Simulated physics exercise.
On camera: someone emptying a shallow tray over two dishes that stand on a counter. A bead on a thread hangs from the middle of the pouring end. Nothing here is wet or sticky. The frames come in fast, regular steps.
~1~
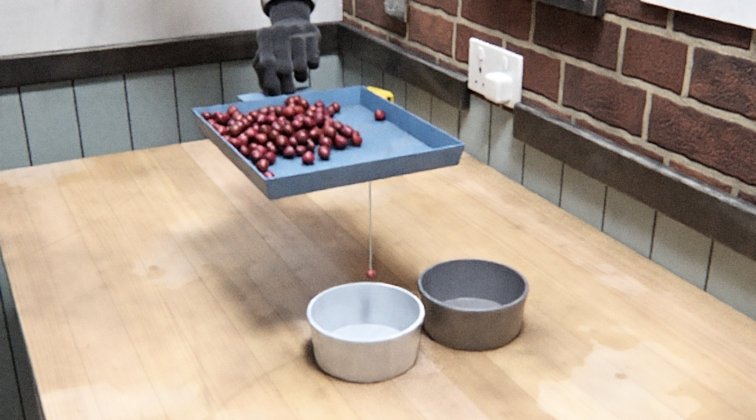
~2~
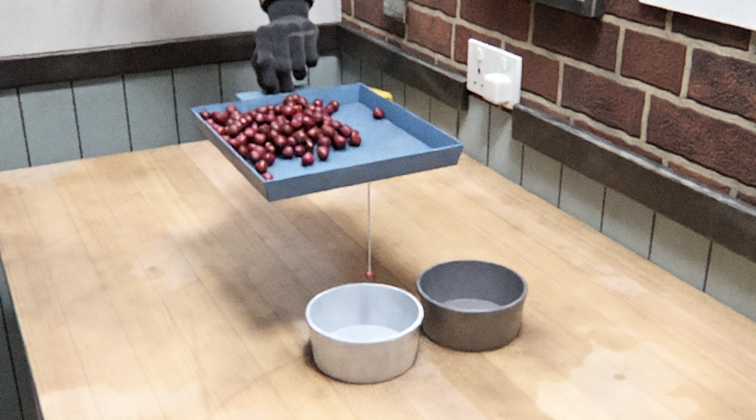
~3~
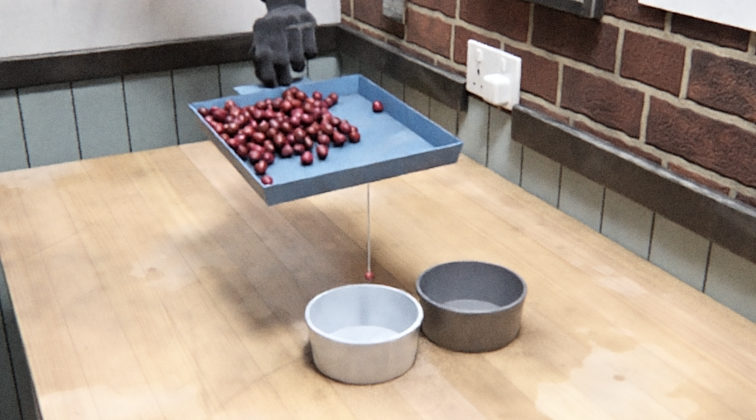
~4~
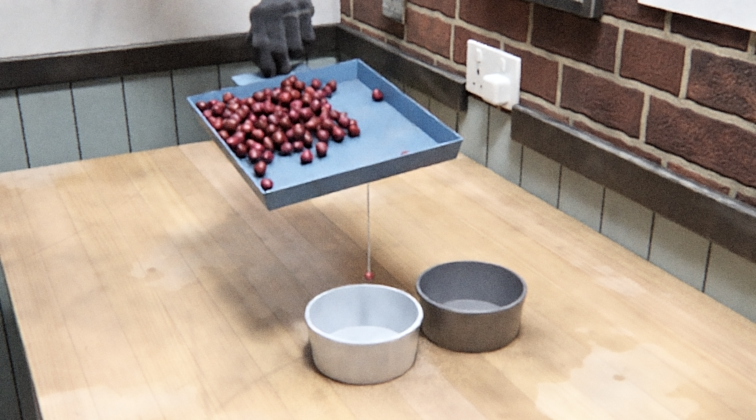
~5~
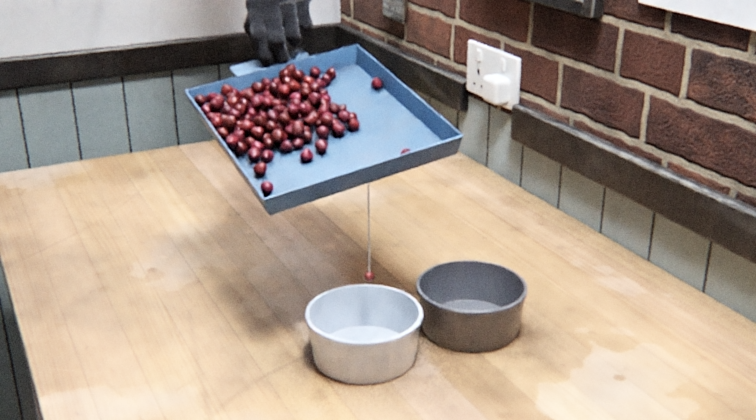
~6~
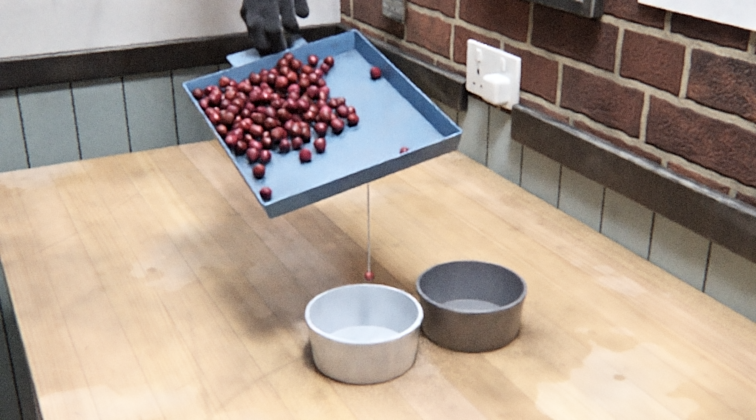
A blue tray of dark red cherries tilts toward its left front corner above two bowls.
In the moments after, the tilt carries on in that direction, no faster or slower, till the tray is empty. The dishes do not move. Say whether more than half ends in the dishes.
Together they catch under half.
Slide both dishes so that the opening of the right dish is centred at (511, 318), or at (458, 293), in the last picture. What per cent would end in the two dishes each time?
In turn 0 and 20 in a hundred.
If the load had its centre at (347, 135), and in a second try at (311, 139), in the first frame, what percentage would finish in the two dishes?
Near 20 % and 10 %.
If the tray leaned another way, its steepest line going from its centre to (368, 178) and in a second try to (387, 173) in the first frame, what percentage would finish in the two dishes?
The first gives 60 %, the second 80 %.
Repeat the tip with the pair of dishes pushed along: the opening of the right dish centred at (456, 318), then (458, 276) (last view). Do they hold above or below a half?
One: Less than half. Two: Below a half.
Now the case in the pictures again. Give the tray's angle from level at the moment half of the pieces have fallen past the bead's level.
At some 115 degrees.
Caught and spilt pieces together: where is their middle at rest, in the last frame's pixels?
Near (265, 362).
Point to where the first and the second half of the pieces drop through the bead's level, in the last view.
First near (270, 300), later near (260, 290).
Shortly afterwards, tray tipped steeply; the bulk on the tray; a little outside both; a little in the air.
Next, tray tipped past a quarter turn; near two thirds on the tray; only a few in the left dish; near a quarter outside both; only a few in the air.
Some moments later, tray tipped past a quarter turn; a little in the left dish; the bulk outside both.
In the end, tray tipped past a quarter turn; a little in the left dish; none at all in the right dish; the bulk outside both.
